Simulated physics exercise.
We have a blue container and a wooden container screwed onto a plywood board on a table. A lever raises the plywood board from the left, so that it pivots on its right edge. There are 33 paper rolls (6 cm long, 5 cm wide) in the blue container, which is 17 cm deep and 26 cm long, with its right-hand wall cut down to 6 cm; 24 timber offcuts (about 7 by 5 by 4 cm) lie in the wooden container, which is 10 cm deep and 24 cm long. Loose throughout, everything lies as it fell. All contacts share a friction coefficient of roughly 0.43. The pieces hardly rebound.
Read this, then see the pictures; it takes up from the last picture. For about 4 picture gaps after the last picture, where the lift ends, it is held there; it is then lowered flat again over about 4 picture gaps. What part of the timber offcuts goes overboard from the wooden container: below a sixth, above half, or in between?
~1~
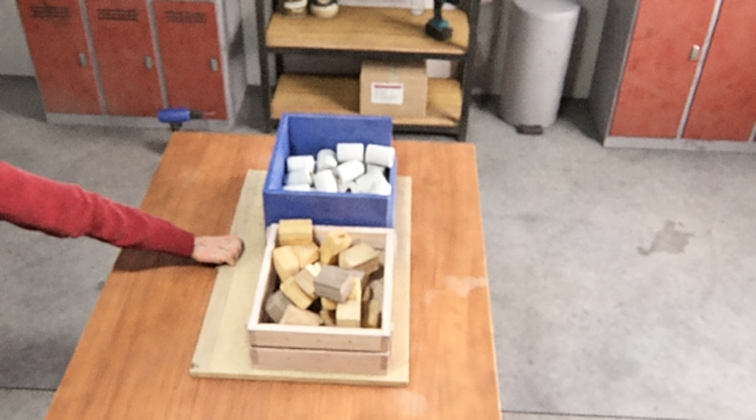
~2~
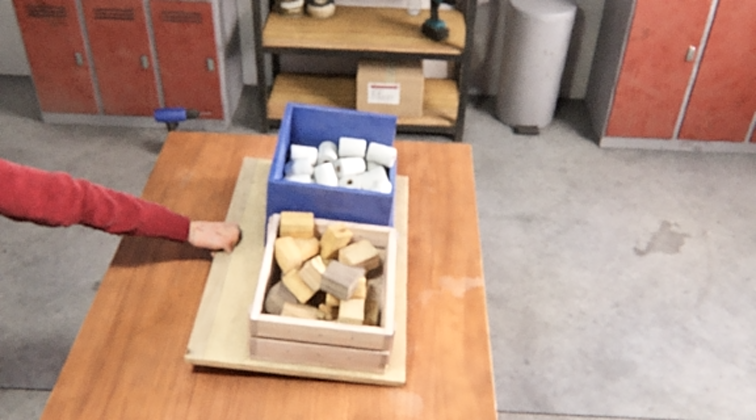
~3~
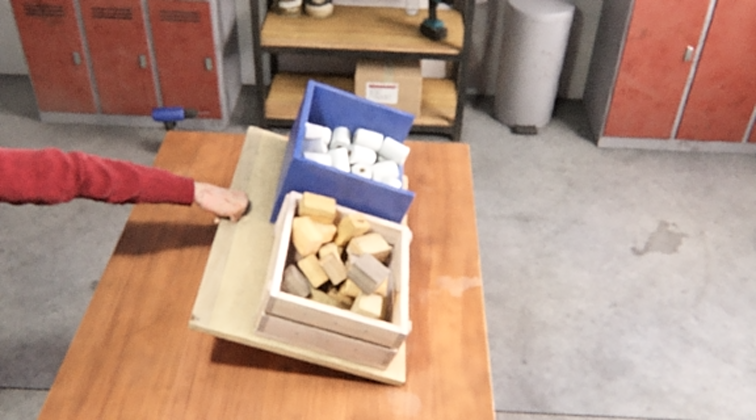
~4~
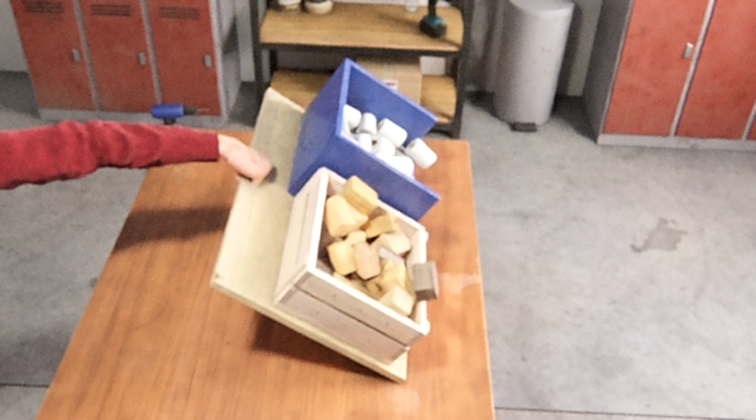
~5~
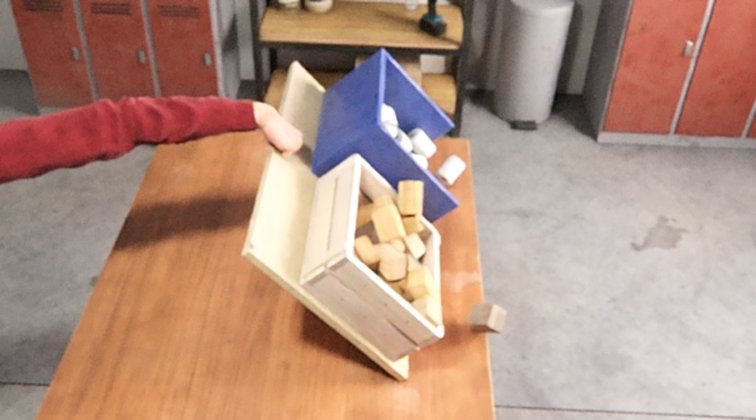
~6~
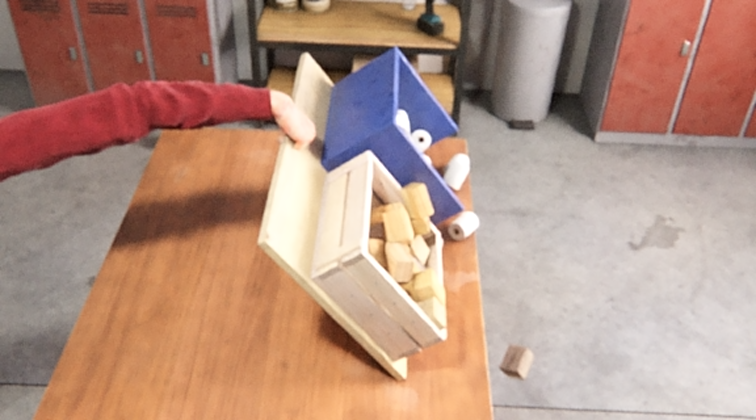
Most likely the spill will come to beneath a sixth of the pieces.
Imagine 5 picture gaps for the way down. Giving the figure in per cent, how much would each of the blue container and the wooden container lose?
Well, that would cost the blue container 40 per cent and the wooden container 10 per cent.
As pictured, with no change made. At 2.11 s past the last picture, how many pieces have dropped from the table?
Around 6.
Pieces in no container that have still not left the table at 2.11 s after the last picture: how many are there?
Some 8 in number.
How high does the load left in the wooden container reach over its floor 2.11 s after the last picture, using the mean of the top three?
I'd say near 12 cm.
Then, 0.34 s after the last picture, tilt 53°; 8 of 33 out of the blue container and 1 of 24 out of the wooden container.
Then, 0.76 s after the last picture, tilt 53°; 11 of 33 out of the blue container and 1 of 24 out of the wooden container.
Then, 1.35 s after the last picture, tilt 6°; 12 of 33 out of the blue container and 2 of 24 out of the wooden container.
When it is over (2.11 s after the last picture), 12 of 33 out of the blue container and 2 of 24 out of the wooden container. Asked share, 2 of 24, 8 per cent.
